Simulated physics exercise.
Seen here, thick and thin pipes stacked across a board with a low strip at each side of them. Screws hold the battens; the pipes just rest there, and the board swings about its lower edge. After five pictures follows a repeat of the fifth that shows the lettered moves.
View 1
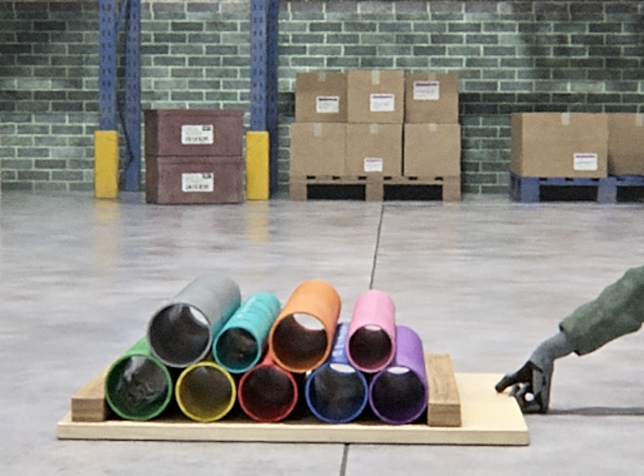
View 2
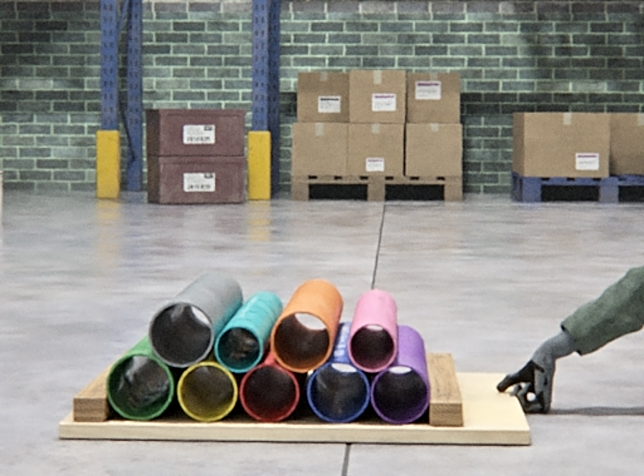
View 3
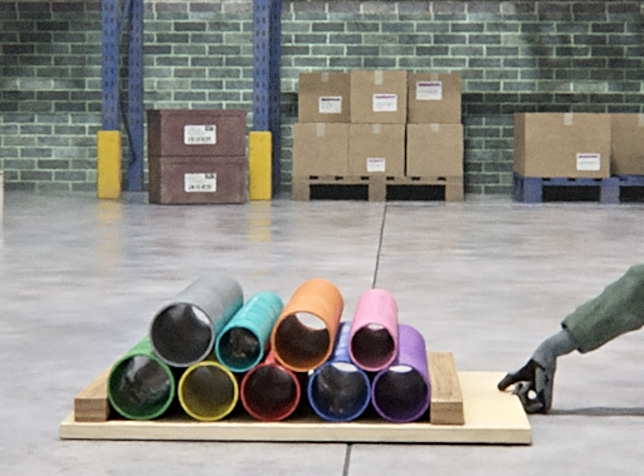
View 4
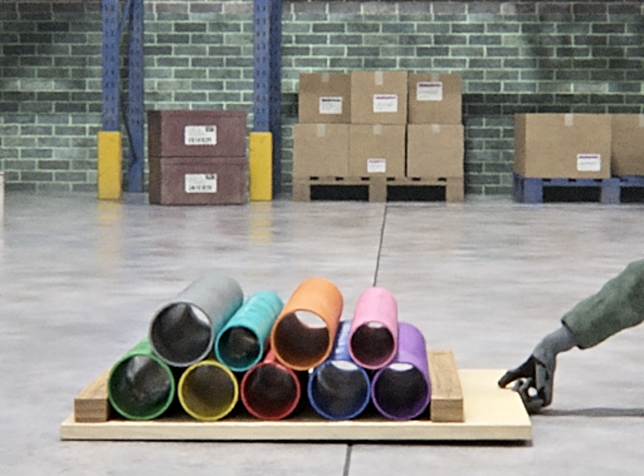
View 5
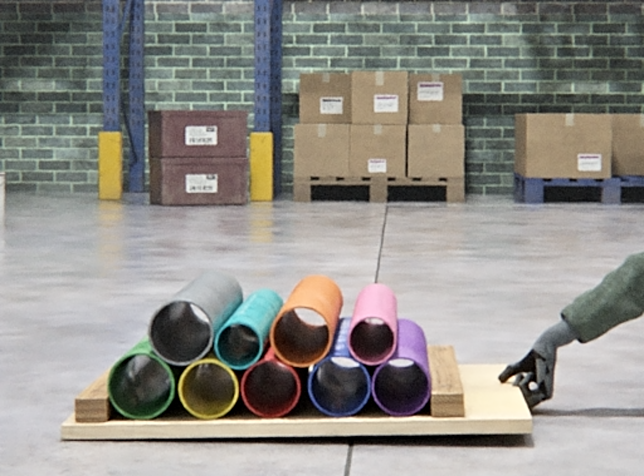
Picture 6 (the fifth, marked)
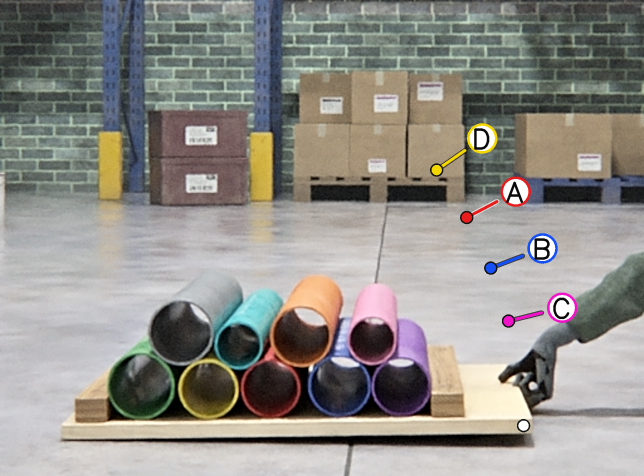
The footage shows colourful pipes stacked in two rows between wooden strips on a board on a warehouse floor, as a gloved hand at the right grips the board's edge and then raises that side slightly.
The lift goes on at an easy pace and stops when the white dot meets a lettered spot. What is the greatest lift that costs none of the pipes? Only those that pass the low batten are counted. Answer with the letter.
The answer is mark A.
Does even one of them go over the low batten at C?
At C: No.
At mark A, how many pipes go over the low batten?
The count is none.
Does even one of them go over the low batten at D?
At D: Yes.
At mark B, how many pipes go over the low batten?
With B, none.
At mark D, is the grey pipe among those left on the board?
The grey pipe: No.
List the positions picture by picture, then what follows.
In the first picture, purple pipe (398, 394); orange pipe (300, 342); pink pipe (371, 348).
In the second picture, pink pipe (372, 347); turquoise pipe (239, 349).
In the third picture, board (304, 391); purple pipe (401, 393); pink pipe (373, 346); red pipe (270, 392).
In the fourth picture, board (304, 390); green pipe (140, 386); yellow pipe (209, 391).
In the fifth picture, board (305, 387); green pipe (141, 385); yellow pipe (209, 389).
On the copy, A at (467, 217); B at (491, 268); C at (508, 321); D at (437, 170); the white dot at (523, 425).
On A. First, board at 17°.
Then, board at 28°.
Finally, board at 28°, none over the low batten.
By contrast, B none over the low batten; C none over the low batten; D three over the low batten (orange, turquoise, grey).
